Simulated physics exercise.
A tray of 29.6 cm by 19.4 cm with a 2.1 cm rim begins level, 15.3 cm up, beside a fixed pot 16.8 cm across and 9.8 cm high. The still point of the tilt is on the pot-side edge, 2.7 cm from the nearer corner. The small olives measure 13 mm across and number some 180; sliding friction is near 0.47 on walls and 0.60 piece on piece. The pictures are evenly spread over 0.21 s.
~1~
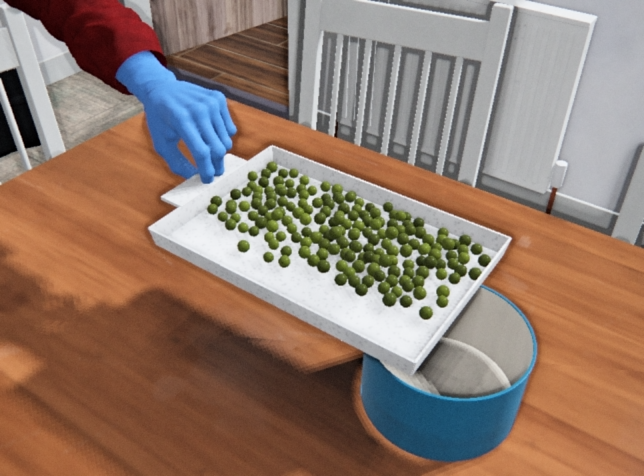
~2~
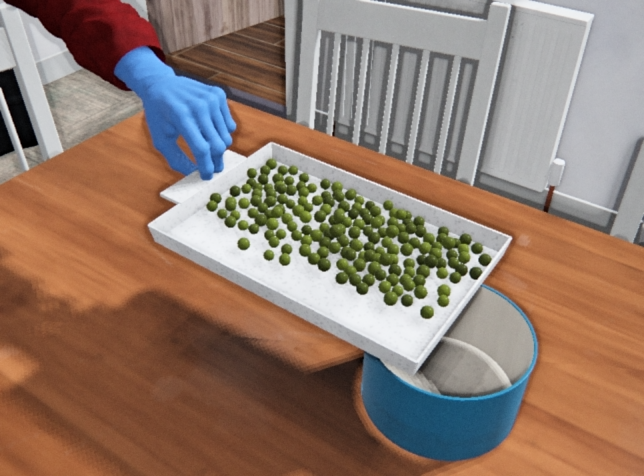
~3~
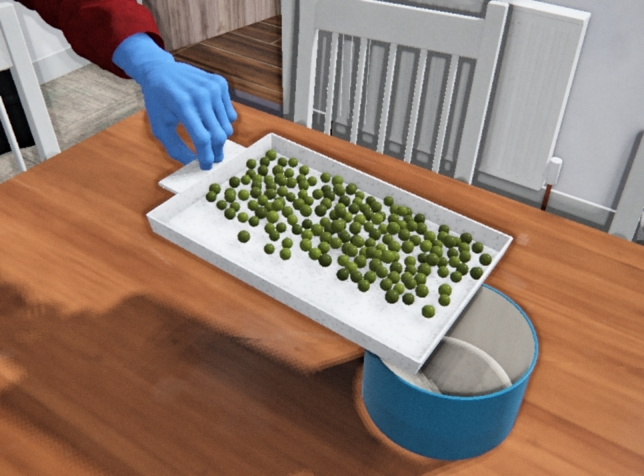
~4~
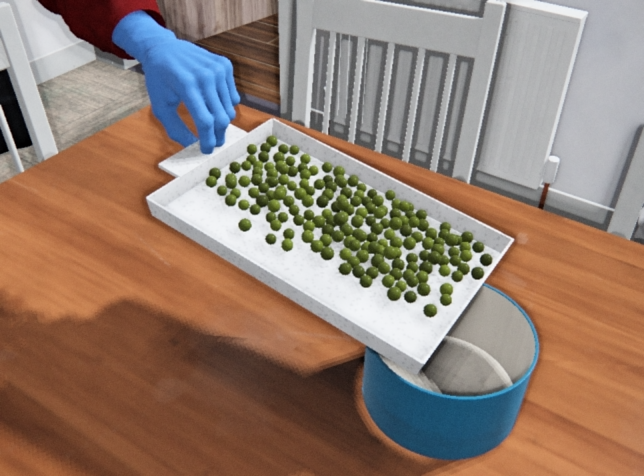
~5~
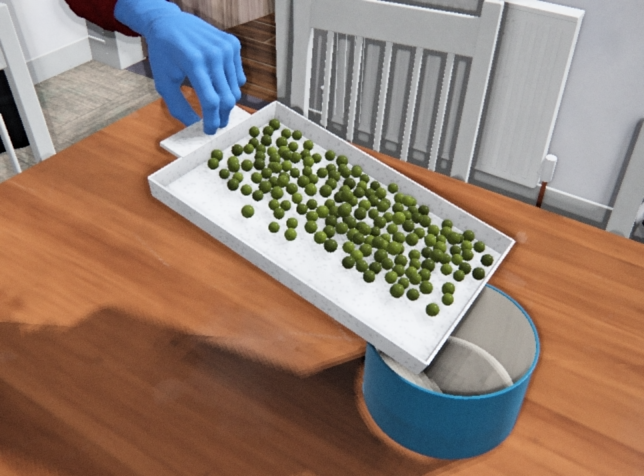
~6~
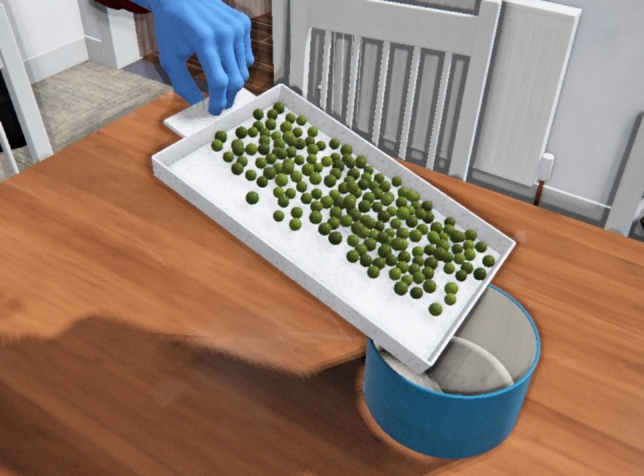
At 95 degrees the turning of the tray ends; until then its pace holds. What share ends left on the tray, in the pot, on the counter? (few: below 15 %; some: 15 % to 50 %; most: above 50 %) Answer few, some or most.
Tray: Few, pot: Most, counter: Some.
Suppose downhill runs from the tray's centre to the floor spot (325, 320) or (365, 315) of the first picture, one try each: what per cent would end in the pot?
About 0 and 0 per cent.
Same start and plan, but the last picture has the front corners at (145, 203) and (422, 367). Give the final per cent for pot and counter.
Pot 0, counter 100.
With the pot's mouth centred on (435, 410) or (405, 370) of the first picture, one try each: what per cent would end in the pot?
Some 30 and 25 per cent.
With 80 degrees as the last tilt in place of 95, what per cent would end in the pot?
In that case some 35 per cent.
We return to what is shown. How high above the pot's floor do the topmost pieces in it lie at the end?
Some 5.0 cm.
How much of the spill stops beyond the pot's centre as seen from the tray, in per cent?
Roughly 100 per cent.
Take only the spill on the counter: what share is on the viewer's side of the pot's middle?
Roughly 50 per cent.
Then, 0.31 s after the last picture, tilt 55 degrees; the tray holds 100 %, the pot 0 %.
Then, 0.52 s after the last picture, tilt 81 degrees; the tray holds 95 %, the pot 0 %.
Then, 0.85 s after the last picture, tilt 95 degrees; the tray holds 20 %, the pot 50 %.
In the end, tray 0 %, pot 70 %, counter 30 %.
